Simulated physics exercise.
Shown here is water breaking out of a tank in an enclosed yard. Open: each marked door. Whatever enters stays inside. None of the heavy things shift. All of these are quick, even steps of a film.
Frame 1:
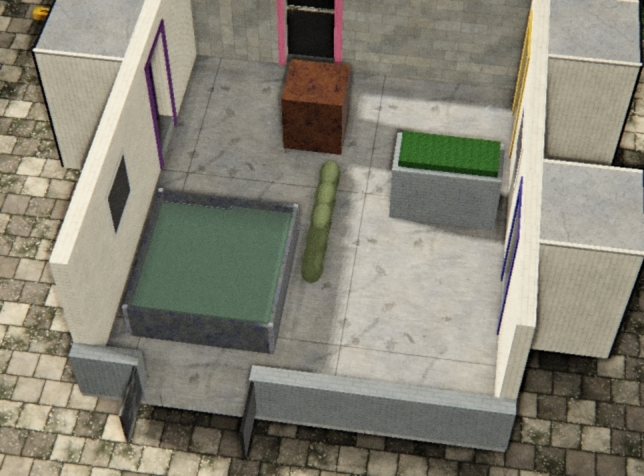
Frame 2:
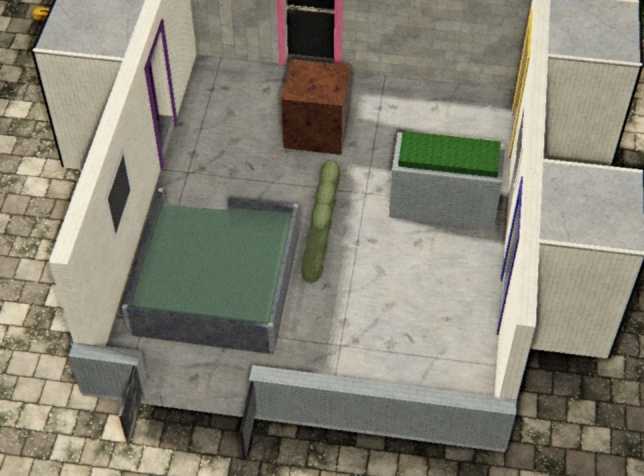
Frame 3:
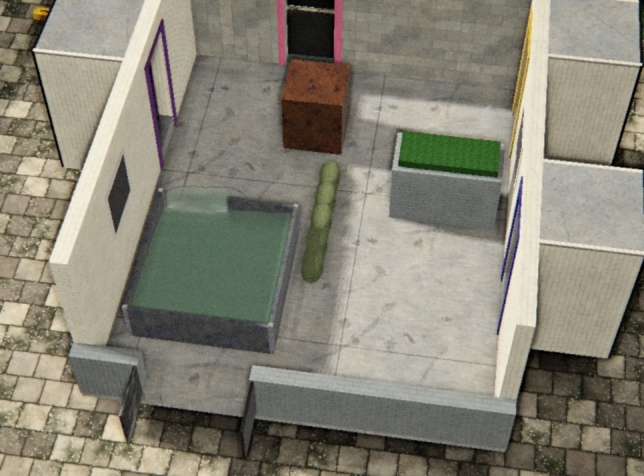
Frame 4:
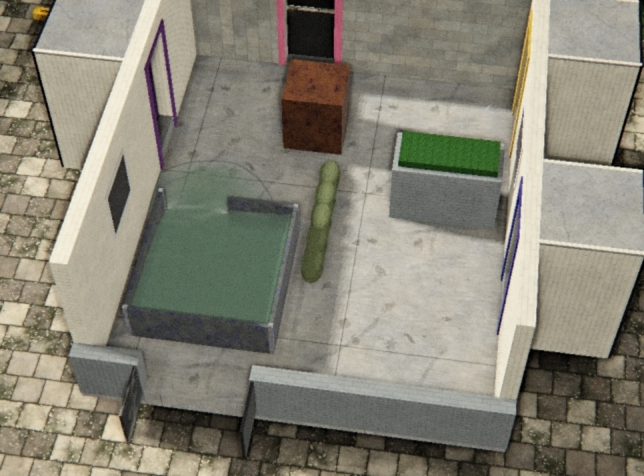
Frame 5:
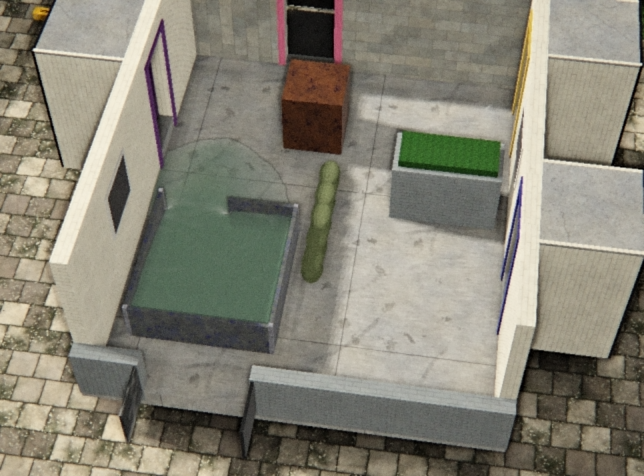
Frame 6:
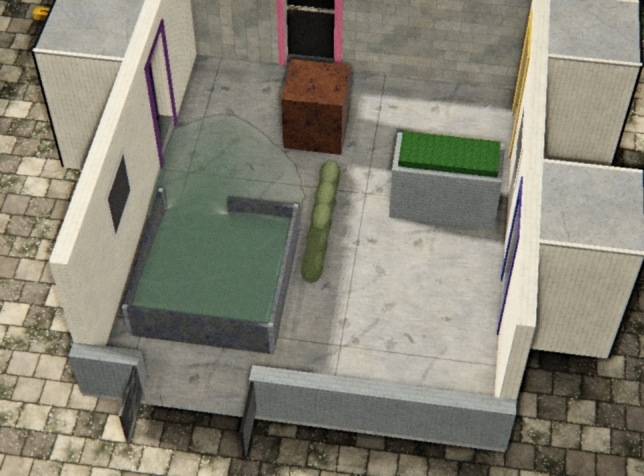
Walled yard with a large tank of green water, its far side opening and water spreading out across the grey floor.
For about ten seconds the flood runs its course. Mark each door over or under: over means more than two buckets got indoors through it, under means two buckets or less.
Pink door - over, yellow door - under, blue door - under, purple door - under.
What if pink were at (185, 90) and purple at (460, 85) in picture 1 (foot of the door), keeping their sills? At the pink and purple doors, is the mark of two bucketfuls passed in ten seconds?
Pink: Exceeds the limit. Purple: Falls short.
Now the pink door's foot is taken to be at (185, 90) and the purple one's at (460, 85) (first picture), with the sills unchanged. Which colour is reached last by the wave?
My answer: The blue one.
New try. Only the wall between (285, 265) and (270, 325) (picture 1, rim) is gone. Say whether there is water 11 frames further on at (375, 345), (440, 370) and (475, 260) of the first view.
In turn: Inundated, then inundated, then inundated.
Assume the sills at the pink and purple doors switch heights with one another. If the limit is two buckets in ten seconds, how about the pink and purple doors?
After the swap the pink door stays within it and the purple door overflows the limit.
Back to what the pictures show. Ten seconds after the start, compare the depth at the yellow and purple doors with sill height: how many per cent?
Roughly 60 % and 40 %, respectively.
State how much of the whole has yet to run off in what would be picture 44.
Some 92 parts in a hundred have not run off.
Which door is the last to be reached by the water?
I say the blue-painted one.
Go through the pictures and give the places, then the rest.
The water tank at (214, 259) is whole and still, in the first picture.
Water pours out on the water tank's far side and has run to a hidden place, in the second picture.
The front is at (238, 196), out from the gap on the water tank's far side, in the third picture.
The front is at (235, 168), out from the gap on the water tank's far side, in the fourth picture.
The front is at (230, 143), out from the gap on the water tank's far side, in the fifth picture.
The front is at (236, 120), out from the gap on the water tank's far side, in the sixth picture.
A moment on, water covers 25 % of the floor; the pink door not reached, the yellow door not reached, the blue door not reached, the purple door wet at the sill, nothing in.
Next, water covers 30 % of the floor; the pink door over two buckets in, the yellow door not reached, the blue door not reached, the purple door wet at the sill, nothing in.
Then, water covers 45 % of the floor; the pink door far over two buckets in, the yellow door not reached, the blue door not reached, the purple door wet at the sill, nothing in.
Later, water covers 60 % of the floor; the pink door far over two buckets in, the yellow door wet at the sill, nothing in, the blue door wet at the sill, nothing in, the purple door wet at the sill, nothing in.
In the end, water covers 85 % of the floor; the pink door far over two buckets in, the yellow door wet at the sill, nothing in, the blue door wet at the sill, nothing in, the purple door wet at the sill, nothing in.
